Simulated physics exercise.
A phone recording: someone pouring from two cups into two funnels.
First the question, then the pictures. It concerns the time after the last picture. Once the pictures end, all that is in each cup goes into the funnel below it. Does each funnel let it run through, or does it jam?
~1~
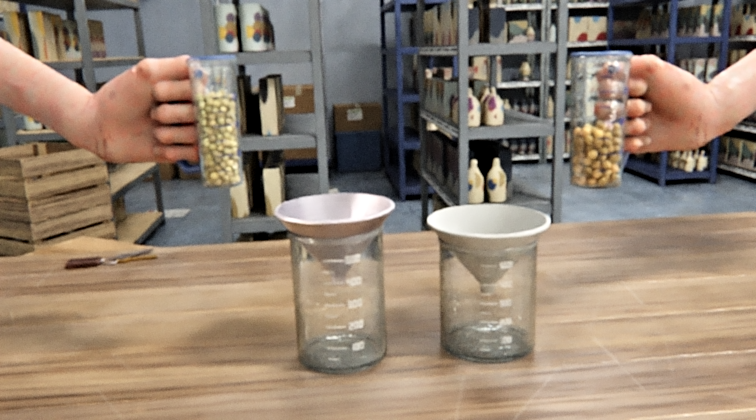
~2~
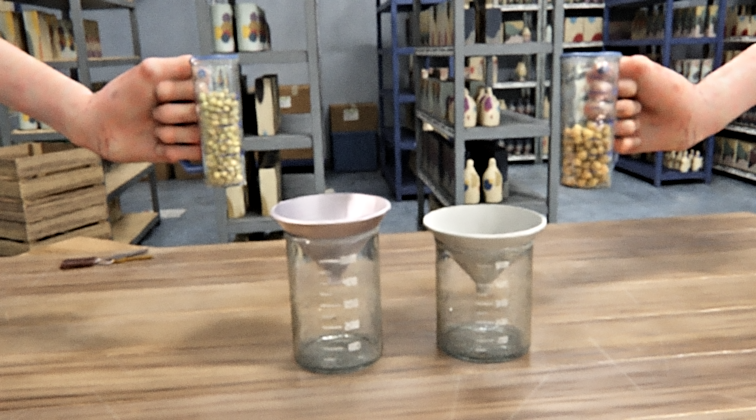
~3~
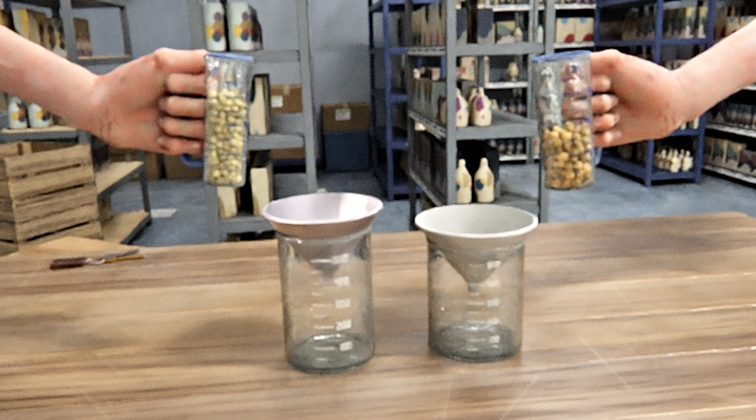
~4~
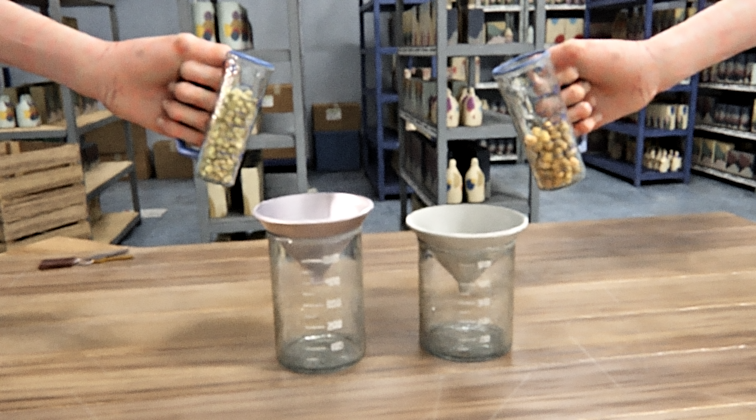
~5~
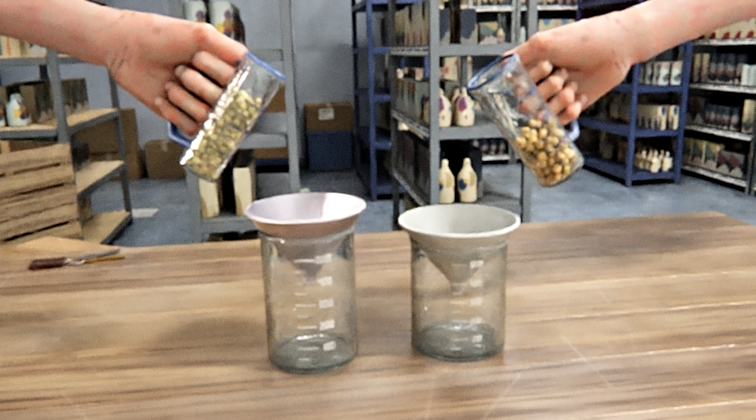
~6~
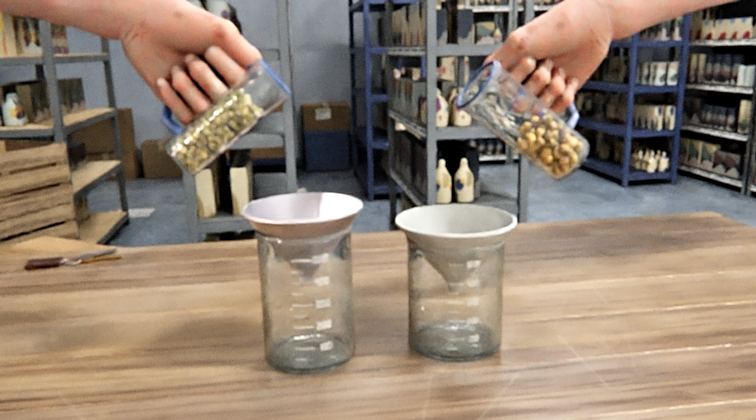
In order: Left funnel: I'd say it gets wedged; right: I'd say it gets wedged.
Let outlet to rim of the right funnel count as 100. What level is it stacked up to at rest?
It gets to around 80 percent.
Then, 0.18 s later than the last frame, left, every one still in the cup; right, every one still in the cup.
Then, 0.42 s later than the last frame, left, every one still in the cup; right, every one still in the cup.
Then, 0.67 s later than the last frame, left, almost all still in the cup, about a tenth in or over the funnel; right, almost all still in the cup, just a few in or over the funnel.
When it is over, left, almost all stuck in the funnel, just a few down in the jar; right, almost all stuck in the funnel, just a few down in the jar.
